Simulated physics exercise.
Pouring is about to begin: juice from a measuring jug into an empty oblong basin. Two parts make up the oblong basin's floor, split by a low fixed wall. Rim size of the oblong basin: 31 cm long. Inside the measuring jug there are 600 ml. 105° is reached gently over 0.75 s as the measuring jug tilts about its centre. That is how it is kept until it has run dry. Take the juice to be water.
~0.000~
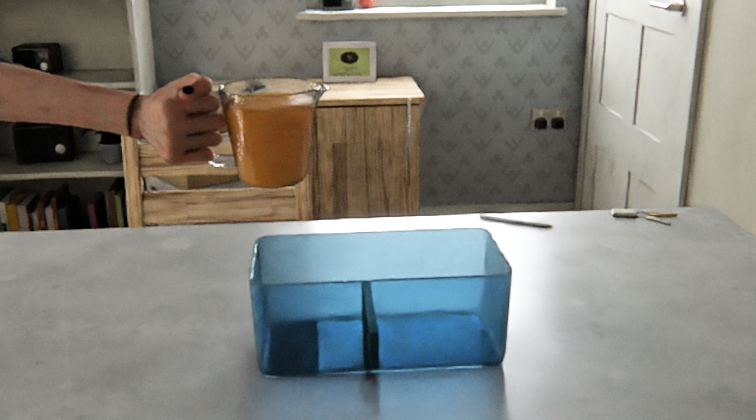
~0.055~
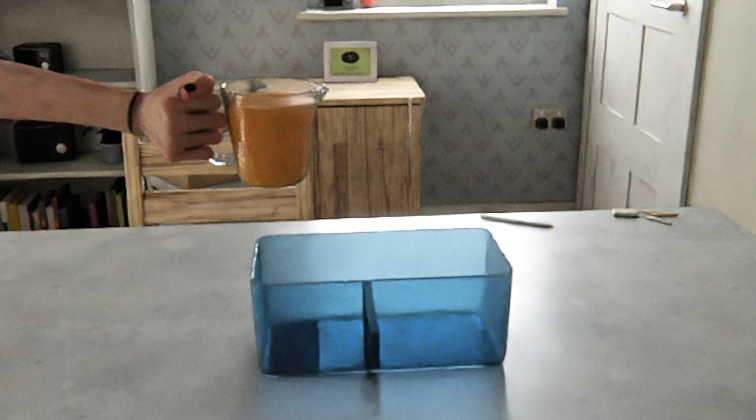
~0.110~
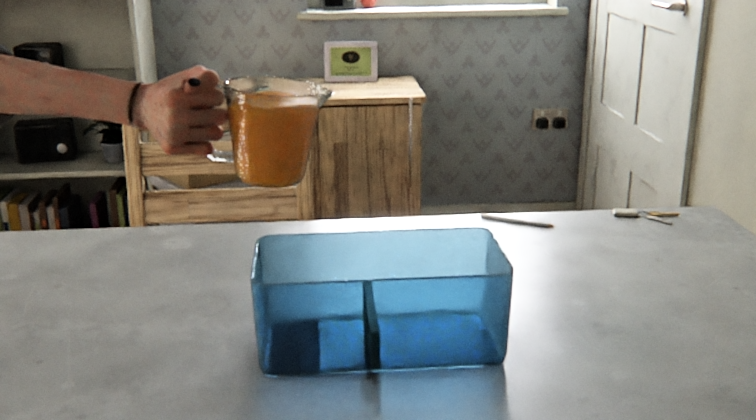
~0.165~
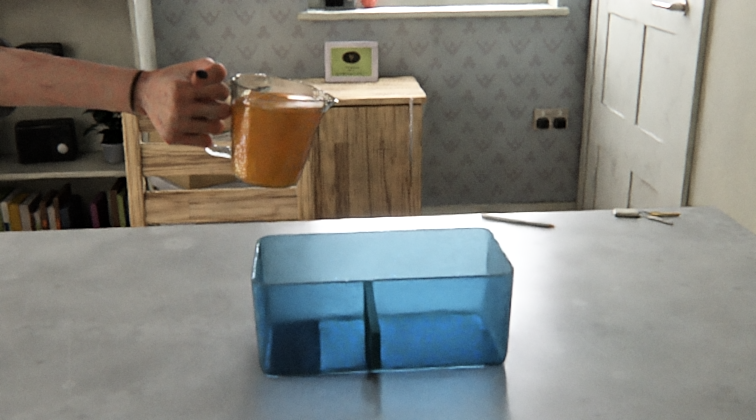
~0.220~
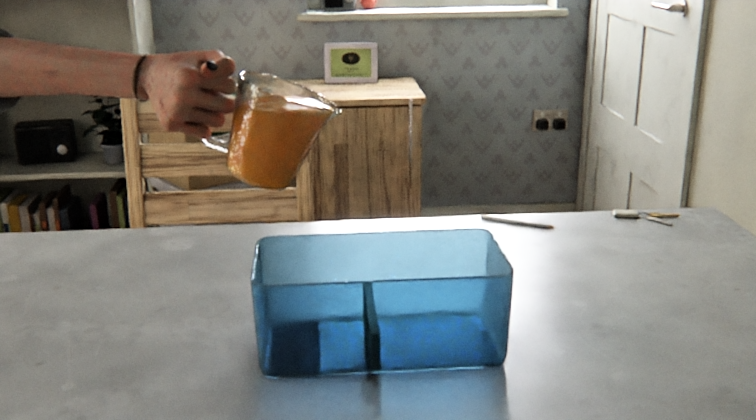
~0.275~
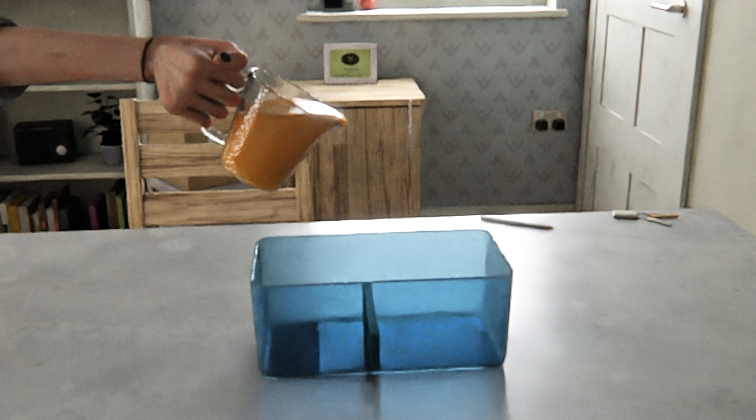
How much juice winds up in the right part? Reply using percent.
About 84 per cent.
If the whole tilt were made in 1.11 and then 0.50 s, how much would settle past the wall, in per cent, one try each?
Respectively 85 and 75 %.
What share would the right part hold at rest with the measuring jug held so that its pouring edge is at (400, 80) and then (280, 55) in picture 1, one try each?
About 85 %, then about 20 %.
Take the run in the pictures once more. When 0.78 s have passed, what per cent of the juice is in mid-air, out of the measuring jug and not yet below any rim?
Some 14 per cent.
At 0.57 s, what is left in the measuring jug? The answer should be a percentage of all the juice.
Still held: Roughly 50 % of the total.
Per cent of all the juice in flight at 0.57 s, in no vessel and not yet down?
Close to 30 in a hundred.
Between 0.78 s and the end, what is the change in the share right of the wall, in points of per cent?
It rises by about 14.
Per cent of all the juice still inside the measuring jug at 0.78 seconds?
Around 8 in a hundred.
By 0.57 s the tilt is 90° and 49 per cent is still to pour, 0 is left of the wall and 20 right of it.
By 0.78 s the tilt is 105° and 8 per cent is still to pour, 8 is left of the wall and 70 right of it.
By 1.01 s the tilt is 105° and 0 per cent is still to pour, 14 is left of the wall and 84 right of it.
By 1.25 s the tilt is 105° and 0 per cent is still to pour, 14 is left of the wall and 84 right of it.
At rest 14 per cent lies left of the wall, 84 right of it and 1 outside.
